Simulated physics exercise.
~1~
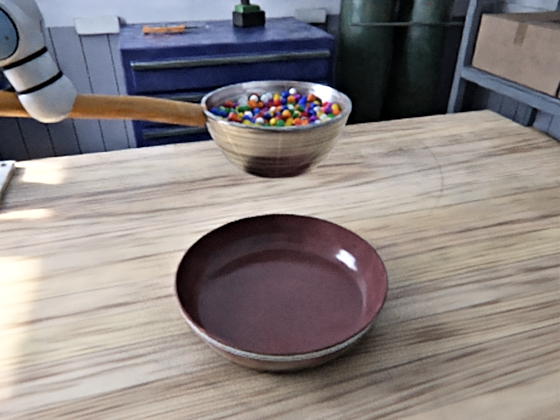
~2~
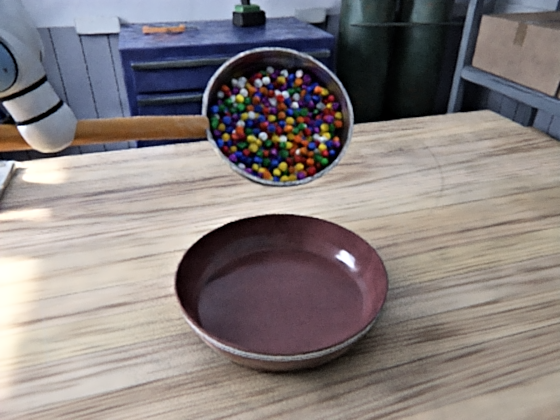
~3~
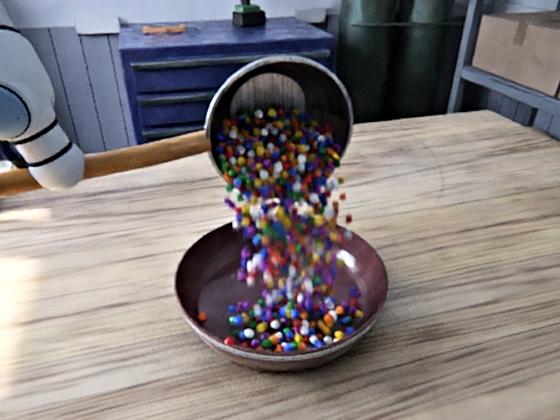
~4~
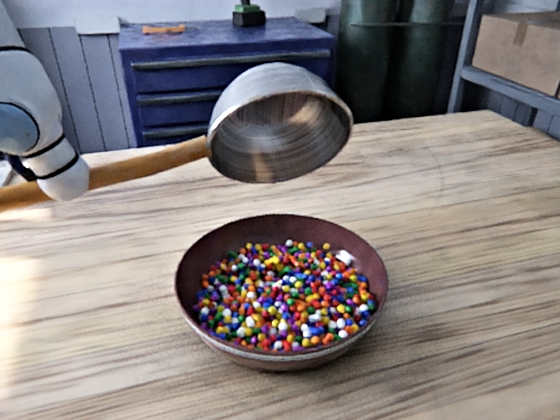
On a wooden table in a workshop, a robot arm held a ladle full of colourful beads above an empty dark red pan, then tipped it over until the beads poured down, leaving the ladle empty and the beads spread across the pan.
